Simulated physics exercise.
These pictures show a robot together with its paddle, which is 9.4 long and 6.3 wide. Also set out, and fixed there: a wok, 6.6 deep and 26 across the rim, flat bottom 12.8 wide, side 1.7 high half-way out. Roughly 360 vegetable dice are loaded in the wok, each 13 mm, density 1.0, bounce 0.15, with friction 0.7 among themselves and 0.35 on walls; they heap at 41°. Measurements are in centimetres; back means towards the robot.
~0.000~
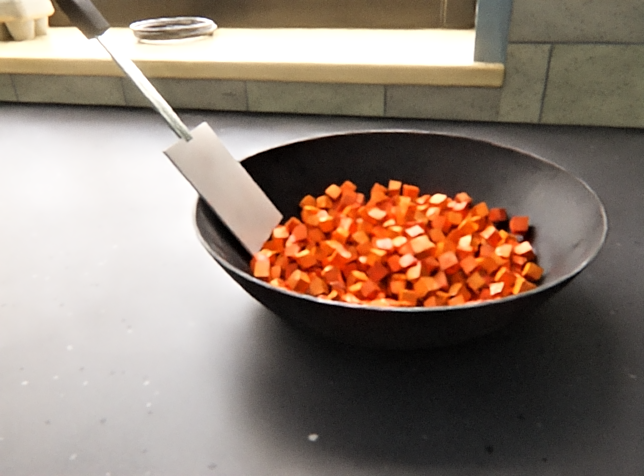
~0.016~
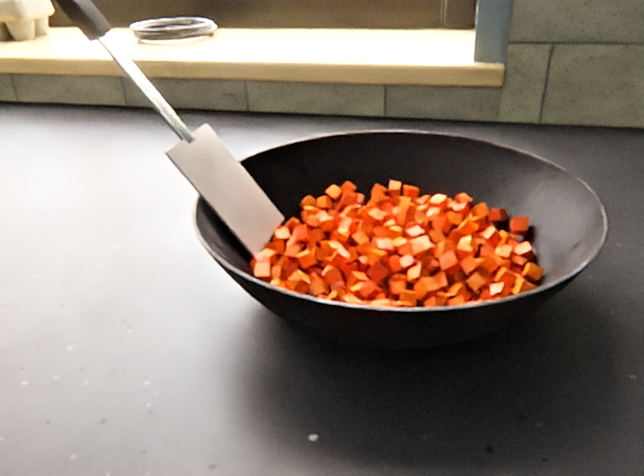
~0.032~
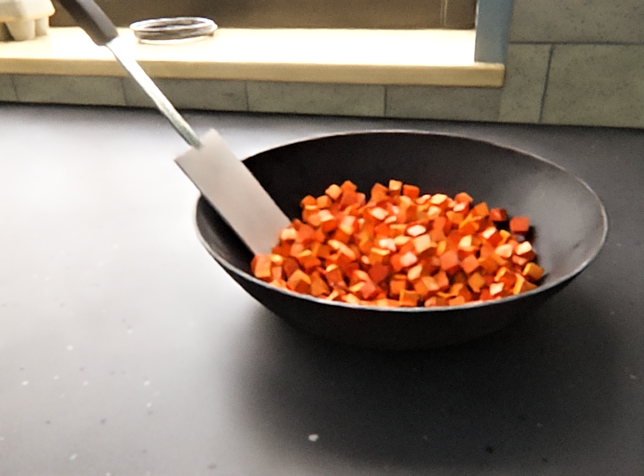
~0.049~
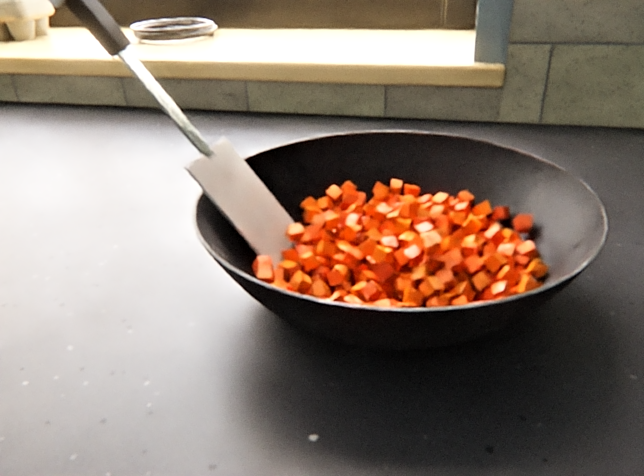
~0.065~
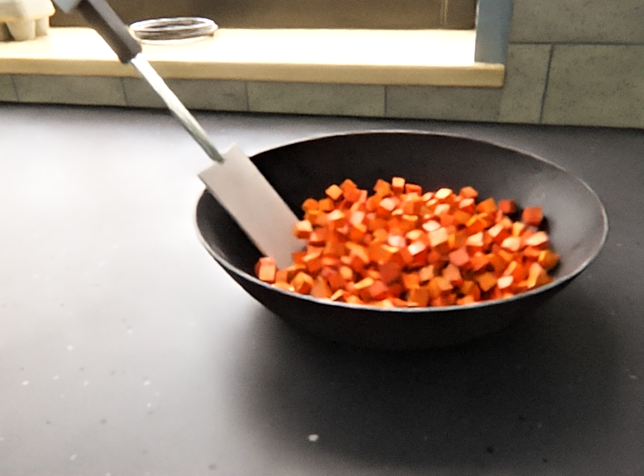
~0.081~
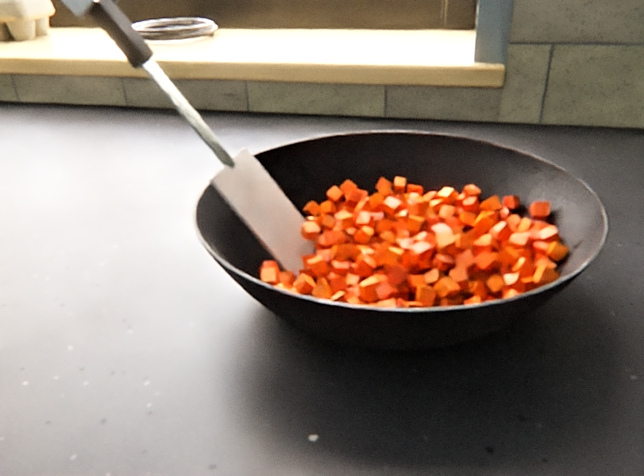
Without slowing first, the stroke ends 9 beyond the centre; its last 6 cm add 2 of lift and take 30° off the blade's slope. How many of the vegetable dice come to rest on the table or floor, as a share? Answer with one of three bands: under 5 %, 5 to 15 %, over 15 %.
5 to 15 %.
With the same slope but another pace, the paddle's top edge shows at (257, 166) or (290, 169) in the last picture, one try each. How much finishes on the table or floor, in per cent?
Estimates: Near 20 %, near 35 %.
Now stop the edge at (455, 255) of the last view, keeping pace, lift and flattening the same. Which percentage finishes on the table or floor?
Something close to 0 in a hundred.
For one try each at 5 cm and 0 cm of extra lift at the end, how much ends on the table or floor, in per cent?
I'd put it near 10 in a hundred, then near 5 in a hundred.
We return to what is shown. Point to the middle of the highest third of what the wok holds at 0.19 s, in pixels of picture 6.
I'd put it close to (499, 247) in the last picture.
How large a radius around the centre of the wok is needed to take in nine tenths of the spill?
Radial distance: Approx. 25 cm.
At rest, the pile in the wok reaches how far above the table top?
8.5 cm.
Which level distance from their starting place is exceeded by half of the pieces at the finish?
Somewhere around 4 centimetres, I'd say.
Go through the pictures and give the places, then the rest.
In the first frame, the paddle top edge at (185, 136), sloping 53°; upper third of the load around (406, 246), from x 260 to 530, top at y 190; 364 in the wok.
In the second frame, the paddle top edge at (187, 137), sloping 53°; upper third of the load around (406, 246), from x 260 to 530, top at y 190.
In the third frame, the paddle top edge at (194, 143), sloping 53°; upper third of the load around (404, 246), from x 260 to 530, top at y 190.
In the fourth frame, the paddle top edge at (206, 152), sloping 53°; upper third of the load around (410, 242), from x 265 to 535, top at y 185.
In the fifth frame, the paddle top edge at (217, 158), sloping 53°; upper third of the load around (416, 241), from x 265 to 545, top at y 185.
In the sixth frame, the paddle top edge at (228, 162), sloping 53°; upper third of the load around (435, 243), from x 270 to 555, top at y 185; 364 in the wok.
After 0.19 s, sloping 53°, highest piece 7 above the table; 364 in the wok.
After 0.31 s, sloping 42°, highest piece 8 above the table; 363 in the wok, 1 on the blade or in flight.
After 0.56 s, sloping 23°, highest piece 8 above the table; 326 in the wok, 37 on the table or floor, 1 on the blade or in flight.
After 1.61 s, sloping 23°, highest piece 8 above the table; 326 in the wok, 38 on the table or floor.
In the end, 326 in the wok, 38 on the table or floor. That is 10 % on the table or floor.
